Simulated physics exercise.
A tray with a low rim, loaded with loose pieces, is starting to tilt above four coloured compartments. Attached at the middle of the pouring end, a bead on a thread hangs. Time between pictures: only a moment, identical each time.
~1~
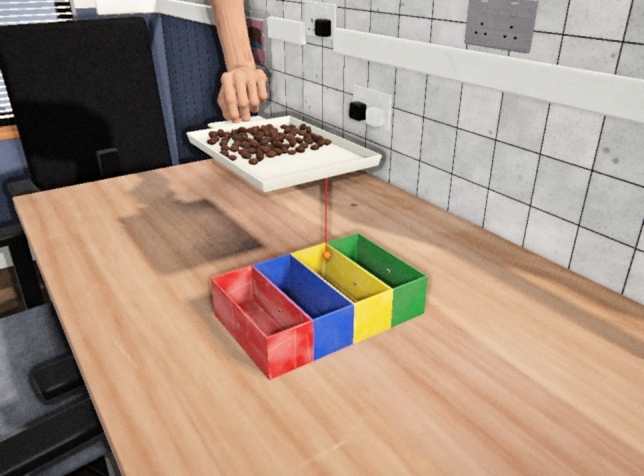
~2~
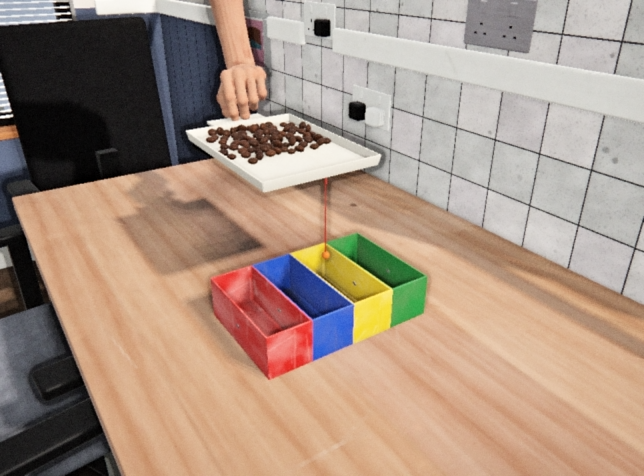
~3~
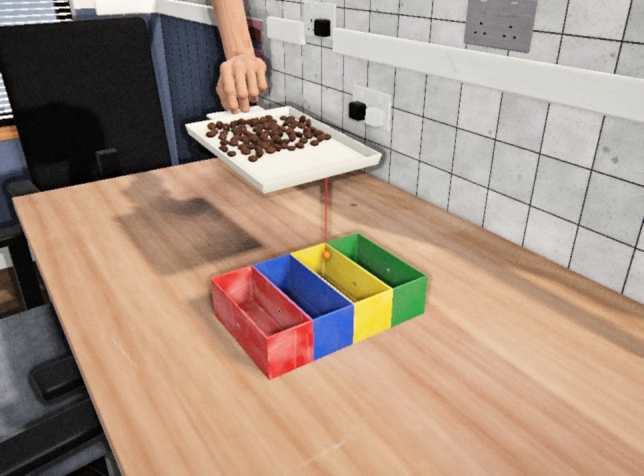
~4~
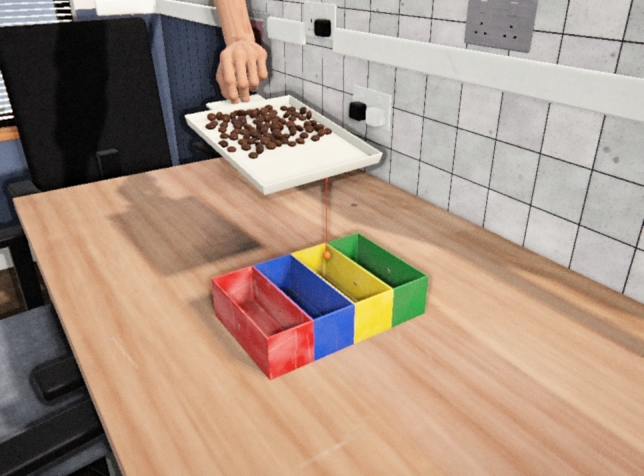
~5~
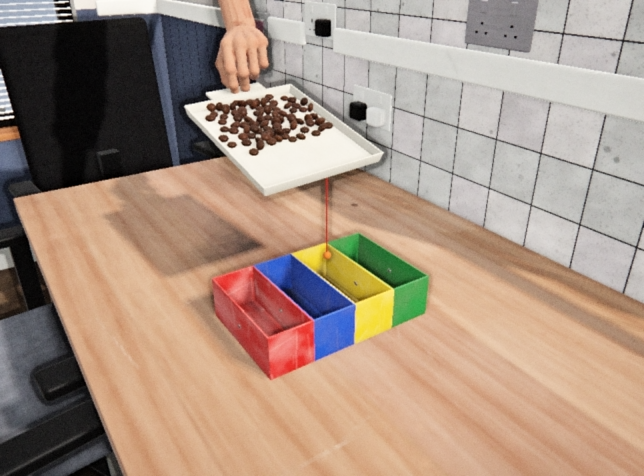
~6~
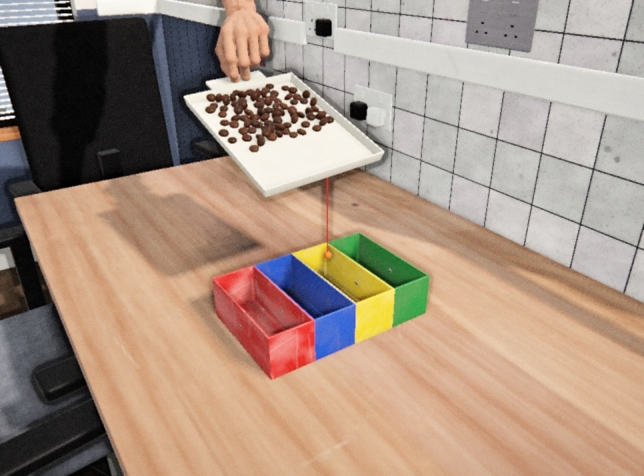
A hand reaches down from the top, gripping a white low-rimmed tray of dark brown pieces above a wooden table, seen from a raised, still viewpoint beside a tiled wall and black chair. Below it sit red, blue, yellow and green compartments, left to right, with a small bead hanging on a red thread. The tray, level at first, gradually tilts, its near left corner lowest.
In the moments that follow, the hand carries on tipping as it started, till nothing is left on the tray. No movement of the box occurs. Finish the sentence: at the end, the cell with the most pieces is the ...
... Blue one.
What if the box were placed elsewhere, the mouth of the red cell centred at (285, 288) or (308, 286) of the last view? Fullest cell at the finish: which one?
First try: The cell in red. Second try: That red cell.
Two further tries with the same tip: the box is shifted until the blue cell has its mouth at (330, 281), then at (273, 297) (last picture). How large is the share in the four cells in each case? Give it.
Roughly 90% on the first try and 100% on the second.
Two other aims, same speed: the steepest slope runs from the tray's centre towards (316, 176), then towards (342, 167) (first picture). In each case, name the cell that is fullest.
Try A: That yellow cell / try B: The green cell.
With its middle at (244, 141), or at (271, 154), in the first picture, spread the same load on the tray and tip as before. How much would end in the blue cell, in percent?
First try 60 %, second try 50 %.
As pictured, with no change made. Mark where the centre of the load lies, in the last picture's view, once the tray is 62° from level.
Somewhere about pixel (301, 173).
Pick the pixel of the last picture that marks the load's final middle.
Near (316, 327).
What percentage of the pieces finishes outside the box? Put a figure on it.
Roughly 0 in a hundred.
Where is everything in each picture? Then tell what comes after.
Corners of the pouring end (264, 181) and (378, 155), level; middle of the load (260, 141), flat chocolate drops; bead on its thread (326, 255); red cell (290, 346); blue cell (333, 329); yellow cell (373, 313); green cell (409, 298), in the first frame.
Corners of the pouring end (264, 181) and (378, 155), level; middle of the load (260, 139), in the second frame.
Corners of the pouring end (264, 183) and (378, 154), tipped barely, lowest at the left corner; middle of the load (260, 134), in the third frame.
Corners of the pouring end (265, 185) and (379, 153), tipped a little, lowest at the left corner; middle of the load (260, 127), in the fourth frame.
Corners of the pouring end (265, 186) and (380, 152), tipped a little, lowest at the left corner; middle of the load (260, 120), in the fifth frame.
Corners of the pouring end (266, 188) and (381, 151), tipped clearly, lowest at the left corner; middle of the load (261, 113); red cell (292, 346); blue cell (335, 328); yellow cell (374, 312); green cell (411, 298), in the sixth frame.
Just after the last frame, tray tipped steeply; the larger part on the tray; just a few in the red cell; roughly a quarter falling or outside the box.
A moment on, tray tipped past a quarter turn; roughly a quarter on the tray; roughly a quarter in the blue cell; roughly a quarter in the red cell; about a tenth in the yellow cell; just a few in the green cell; about a tenth falling or outside the box.
Further on, tray tipped past a quarter turn; roughly a third in the blue cell; roughly a quarter in the red cell; roughly a quarter in the yellow cell; just a few in the green cell; just a few falling or outside the box.
When it is over, tray tipped past a quarter turn; roughly a third in the blue cell; roughly a quarter in the red cell; roughly a quarter in the yellow cell; just a few in the green cell; just a few outside the box.
